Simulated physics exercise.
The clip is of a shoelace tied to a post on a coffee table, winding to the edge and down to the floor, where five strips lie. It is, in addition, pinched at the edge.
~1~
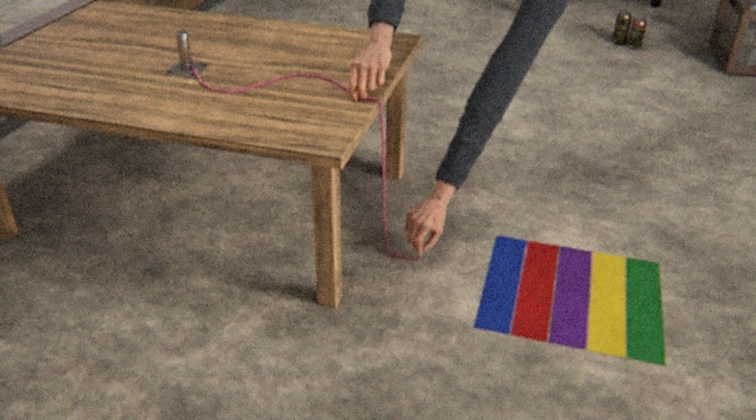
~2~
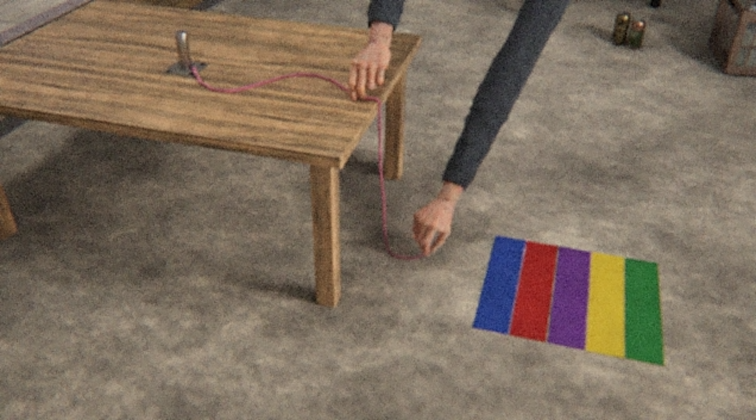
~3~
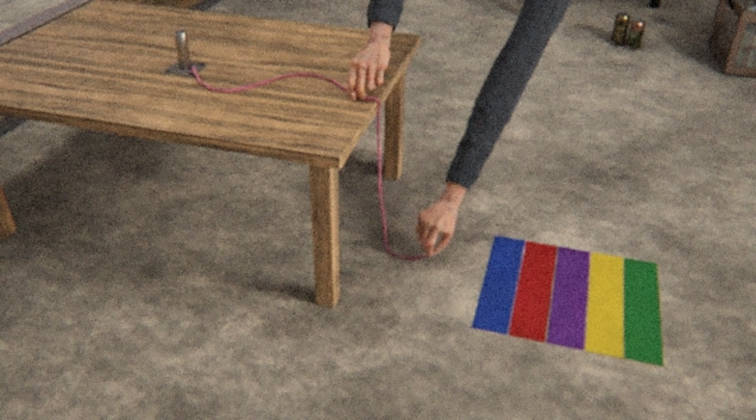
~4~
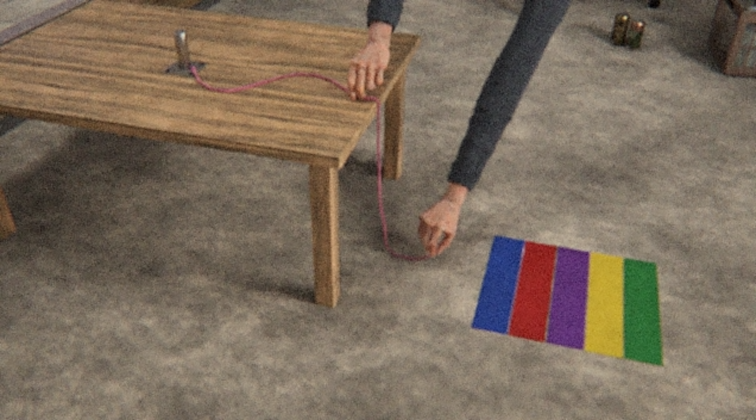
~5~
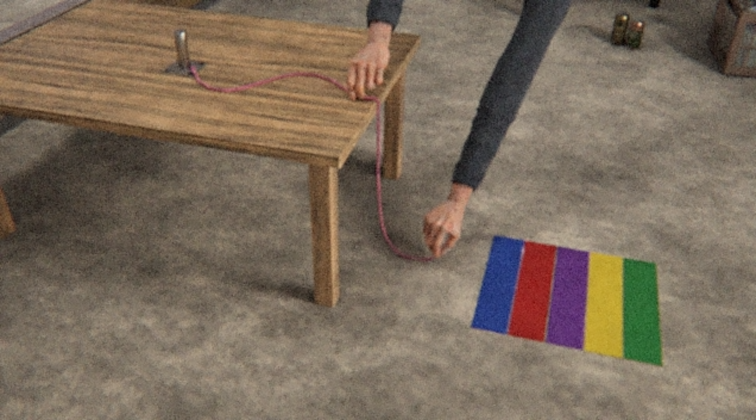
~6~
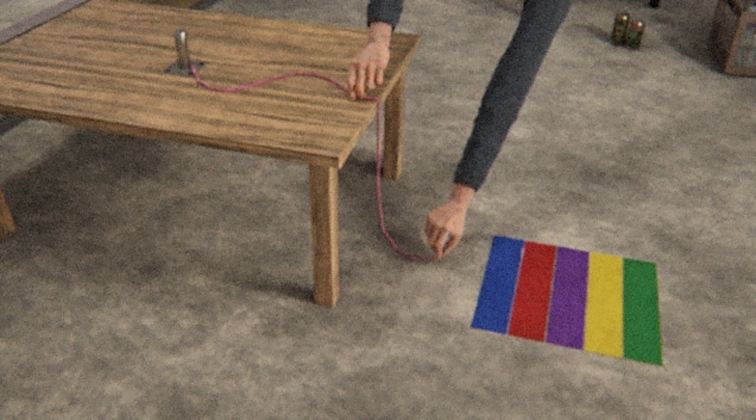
Hands holding a pink shoelace at a wooden table's edge and near the floor, the lower one shifting slightly right toward coloured strips.
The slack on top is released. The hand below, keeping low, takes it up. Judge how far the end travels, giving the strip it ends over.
It ends over the yellow strip.
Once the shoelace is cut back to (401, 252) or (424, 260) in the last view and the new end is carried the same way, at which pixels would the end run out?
Try one: (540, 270); try two: (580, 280).
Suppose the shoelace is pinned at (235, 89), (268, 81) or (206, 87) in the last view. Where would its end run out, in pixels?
Try 1: (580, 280); try 2: (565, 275); try 3: (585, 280).
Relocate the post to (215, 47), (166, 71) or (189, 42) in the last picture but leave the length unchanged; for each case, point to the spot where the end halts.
Results per try: (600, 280); (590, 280); (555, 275).
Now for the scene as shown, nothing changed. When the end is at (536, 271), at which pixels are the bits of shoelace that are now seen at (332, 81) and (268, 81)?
Mark one about (371, 97), mark two about (301, 86).
Soon after, end near (536, 271); over red.
Then, end near (581, 279); over purple.
At full stretch, end near (607, 284); over yellow. It halts on the yellow strip.
